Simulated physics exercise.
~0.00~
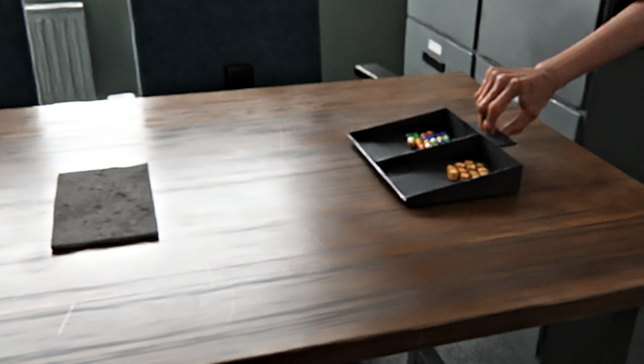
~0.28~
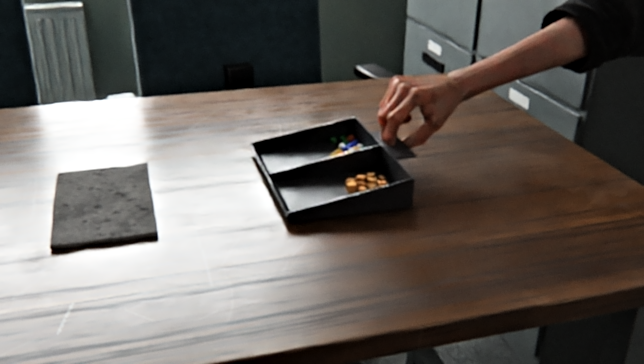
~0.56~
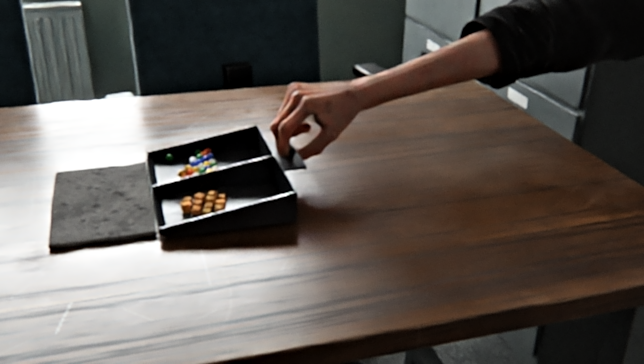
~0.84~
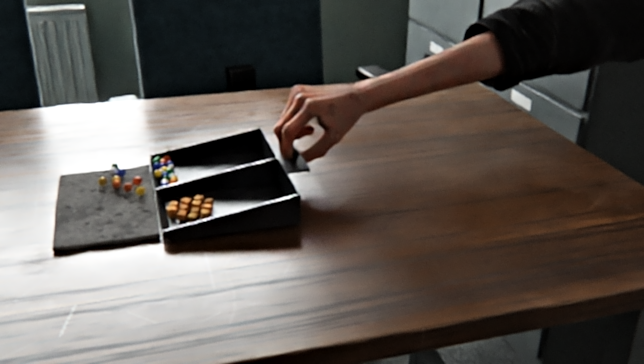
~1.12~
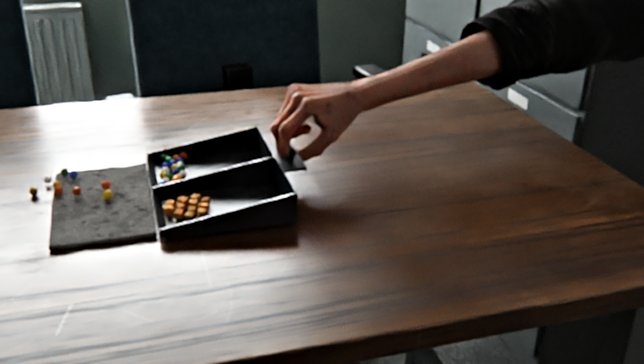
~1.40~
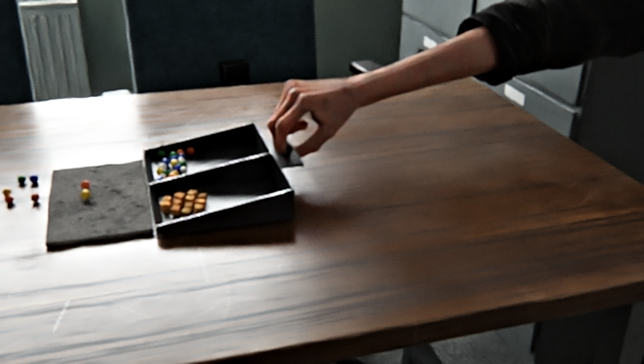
At the start, a hand holds the right end of a black two-part tray on a wooden table, with small colourful pieces in the far section and orange-brown ones in the near section. The hand slides the tray left towards a flat dark slab. The tray stops against the slab, and both batches shift towards its front rim. Some of the colourful pieces then go over the rim onto the slab, and a few carry on to the table beyond. At the end, the near batch remains inside, while the far batch has partly spilt.
